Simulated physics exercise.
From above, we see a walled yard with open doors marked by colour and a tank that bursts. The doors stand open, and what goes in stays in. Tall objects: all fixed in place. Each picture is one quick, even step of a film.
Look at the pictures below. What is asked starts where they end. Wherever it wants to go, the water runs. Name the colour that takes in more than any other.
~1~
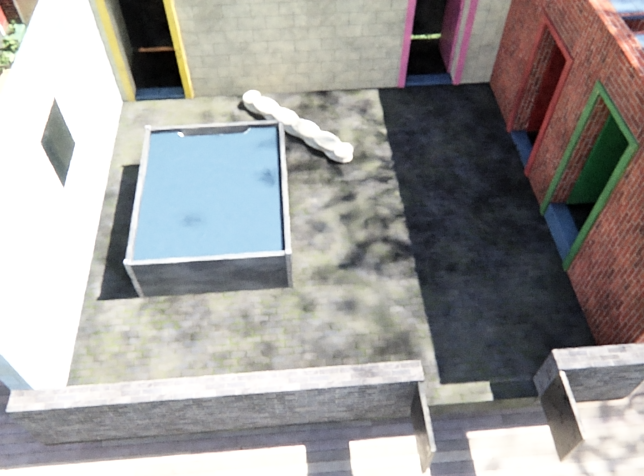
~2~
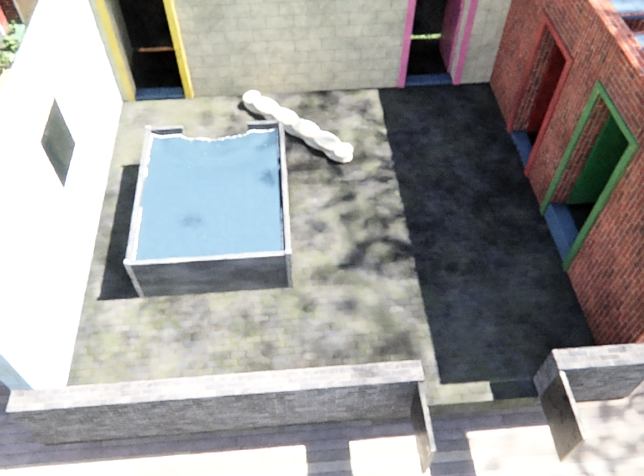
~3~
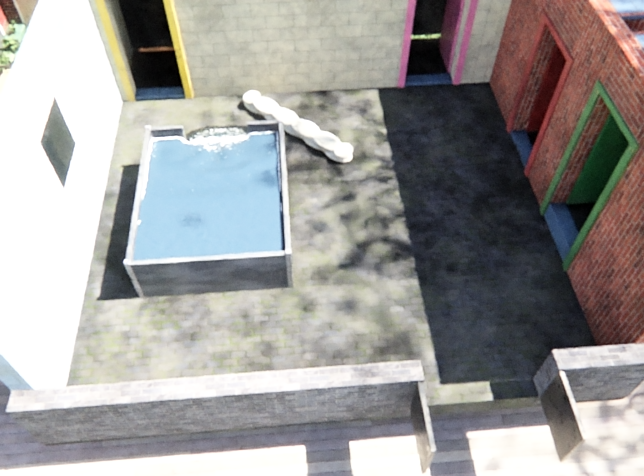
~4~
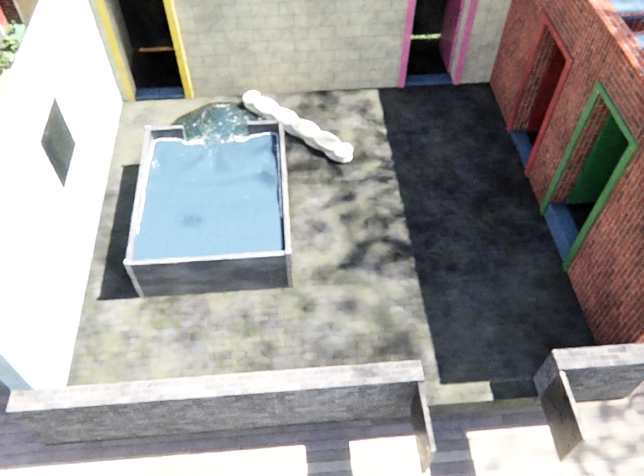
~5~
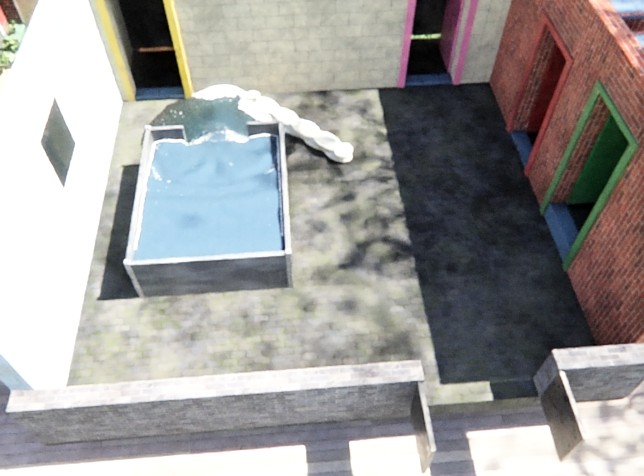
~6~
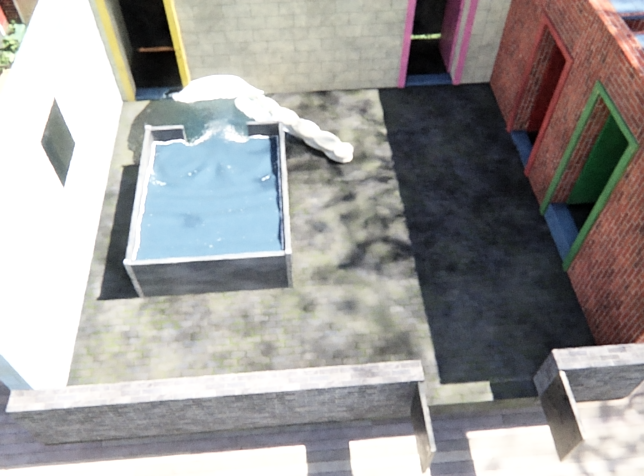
Yellow.
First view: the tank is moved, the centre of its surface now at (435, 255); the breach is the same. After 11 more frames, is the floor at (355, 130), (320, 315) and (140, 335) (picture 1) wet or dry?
In the order given: Wetted, not reached and not reached.
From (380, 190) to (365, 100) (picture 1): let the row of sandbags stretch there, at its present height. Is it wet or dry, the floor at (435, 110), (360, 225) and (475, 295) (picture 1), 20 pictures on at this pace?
Taking the three spots in the order given, they'd be soaked, soaked and spared.
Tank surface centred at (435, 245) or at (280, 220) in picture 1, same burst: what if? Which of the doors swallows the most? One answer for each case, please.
In the first try it is the pink door, in the second the yellow one.
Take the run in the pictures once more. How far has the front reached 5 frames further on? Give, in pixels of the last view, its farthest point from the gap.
Best guess: Near (355, 94).
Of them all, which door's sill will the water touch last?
That'd be the green-painted one, I reckon.
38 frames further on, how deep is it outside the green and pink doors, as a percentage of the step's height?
Near 10 per cent and 60 per cent, respectively.
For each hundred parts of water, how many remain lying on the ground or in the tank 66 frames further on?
Roughly 80 percent.
A moment on, water covers 15 % of the floor; yellow door some in, red door not reached, green door not reached, pink door not reached.
Next, water covers 30 % of the floor; yellow door a lot in, red door not reached, green door not reached, pink door wet at the sill, nothing in.
Then, water covers 55 % of the floor; yellow door a lot in, red door wet at the sill, nothing in, green door not reached, pink door wet at the sill, nothing in.
Later, water covers 90 % of the floor; yellow door a lot in, red door a trickle in, green door wet at the sill, nothing in, pink door wet at the sill, nothing in.
In the end, water covers 85 % of the floor; yellow door a lot in, red door a trickle in, green door wet at the sill, nothing in, pink door wet at the sill, nothing in; the yellow door has let in the most.
